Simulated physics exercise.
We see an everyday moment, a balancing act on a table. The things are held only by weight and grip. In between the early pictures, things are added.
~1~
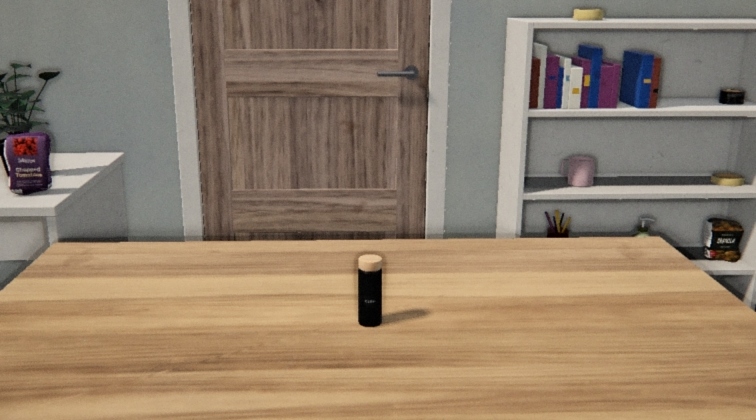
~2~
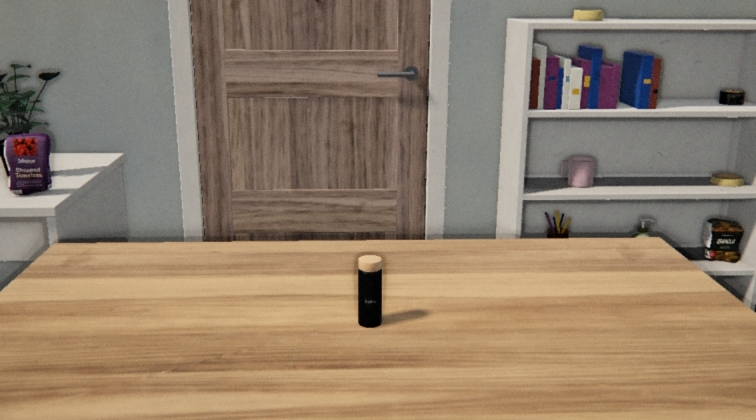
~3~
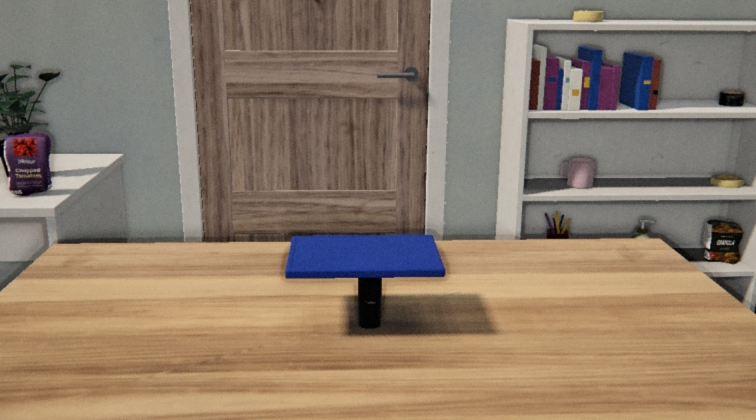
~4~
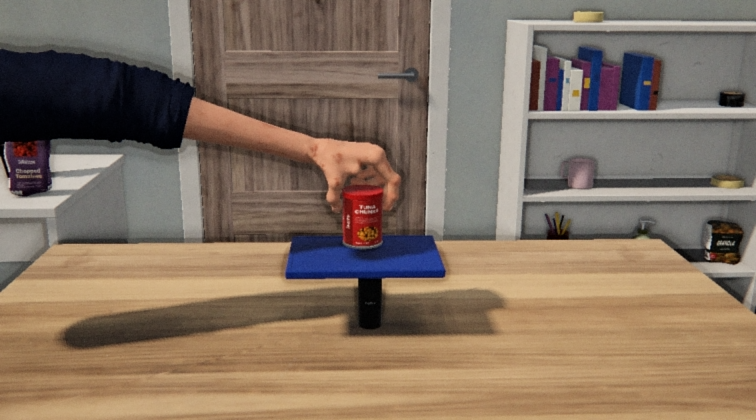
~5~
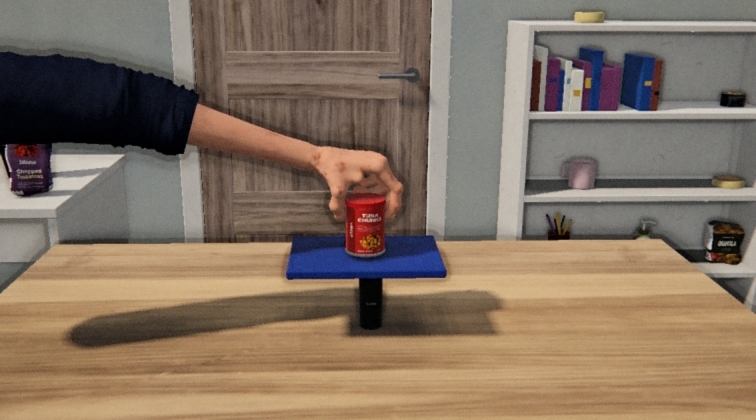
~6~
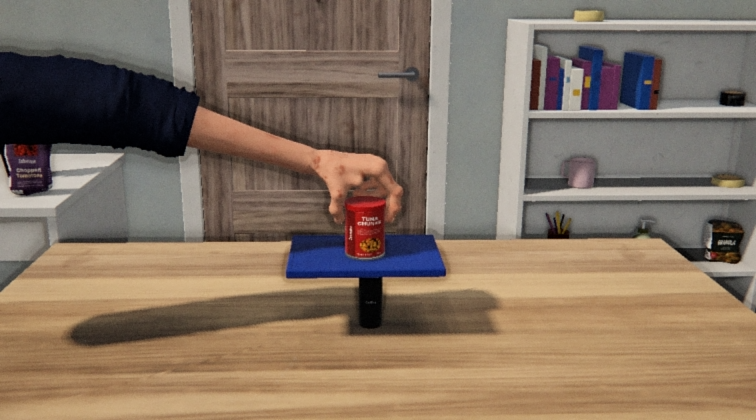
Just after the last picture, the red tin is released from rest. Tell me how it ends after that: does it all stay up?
Yes.
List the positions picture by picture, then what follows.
The last thing is not in view yet, in the first frame.
The last thing is not in view yet, in the second frame.
The last thing is not in view yet; blue lid (364, 255), in the third frame.
Still above its spot; red tin (363, 217); blue lid (364, 256), in the fourth frame.
Still above its spot; red tin (365, 224); blue lid (365, 256), in the fifth frame.
In place under the hand; red tin (365, 228); blue lid (365, 255), in the sixth frame.
Then, 0.40 s on from there, no change.
Then, 1.20 s on from there, red tin resting near (365, 229).
In the end, all 3 unmoved. At the end, from the last picture's camera, red tin near (365, 229). The stack keeps its balance.
